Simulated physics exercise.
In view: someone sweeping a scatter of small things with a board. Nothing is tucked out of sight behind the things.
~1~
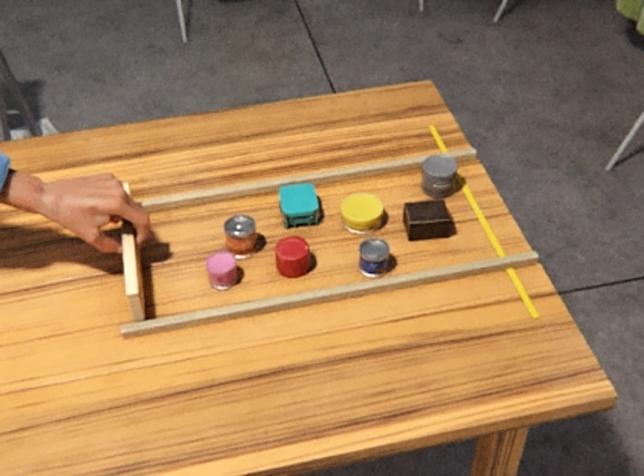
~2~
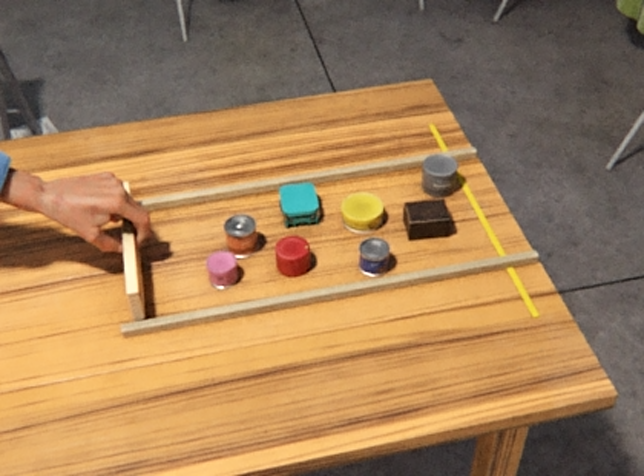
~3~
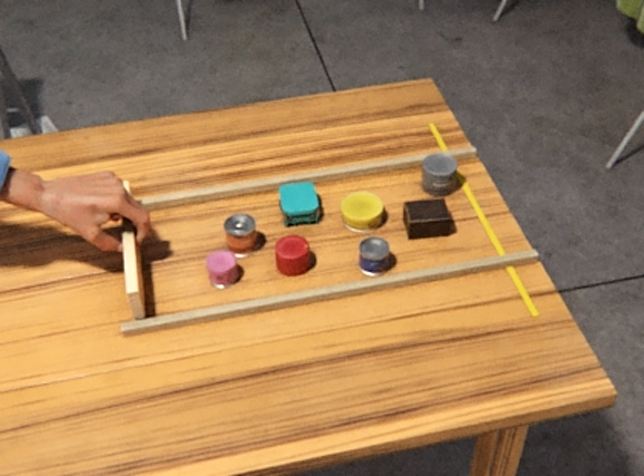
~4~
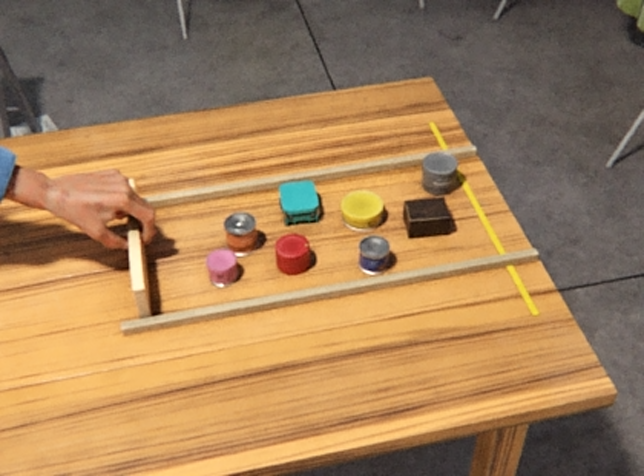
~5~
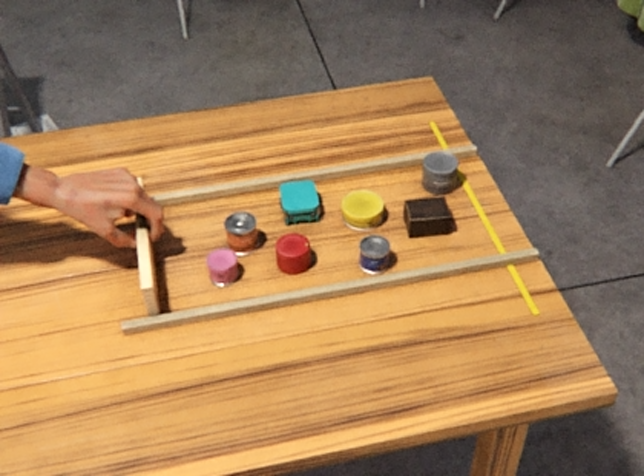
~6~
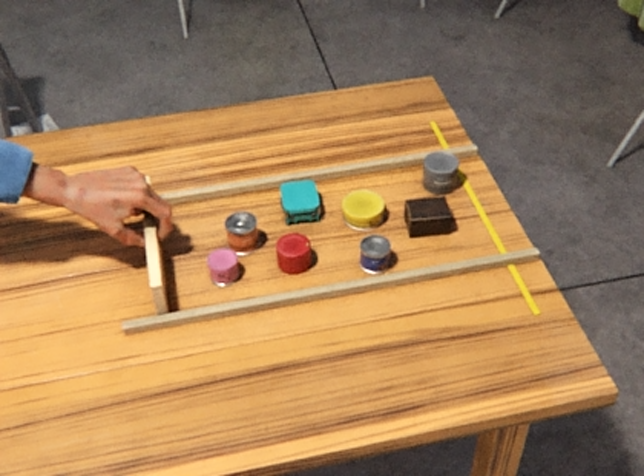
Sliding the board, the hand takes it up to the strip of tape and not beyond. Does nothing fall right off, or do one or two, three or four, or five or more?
Three or four fall off.
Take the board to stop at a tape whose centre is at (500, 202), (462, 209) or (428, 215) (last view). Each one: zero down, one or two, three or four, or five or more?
In order of the three spots, it's five or over, then 3 or 4, then not one.
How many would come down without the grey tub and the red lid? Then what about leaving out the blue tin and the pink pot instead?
Tally of falls: 2 for the first try, 3 for the second.
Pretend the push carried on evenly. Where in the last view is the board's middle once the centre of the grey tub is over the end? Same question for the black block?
Middle approx. at (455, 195), then approx. at (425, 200).
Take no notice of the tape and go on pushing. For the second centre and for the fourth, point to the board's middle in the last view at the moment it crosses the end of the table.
Its middle is around (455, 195) and later (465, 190).
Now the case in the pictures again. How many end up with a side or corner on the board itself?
It touches 4.
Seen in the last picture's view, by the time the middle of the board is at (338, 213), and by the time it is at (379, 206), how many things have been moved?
7 by the first point, 7 by the second.
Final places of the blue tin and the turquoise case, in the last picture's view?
The blue tin at (516, 238), the turquoise case at (481, 172).
Soon after, none off yet; grey tub at rest near (440, 173); black block at rest near (428, 217); yellow tin at rest near (363, 211).
After that, none off yet; grey tub at rest near (440, 173); black block moving near (437, 218); yellow tin displaced about its own width near (395, 207).
And then, none off yet; grey tub displaced about its own width near (463, 168); black block displaced well along near (516, 209); yellow tin displaced well along near (473, 196).
In the end, the number that fall off is three or four; gone, red lid, yellow tin, black block and grey tub.
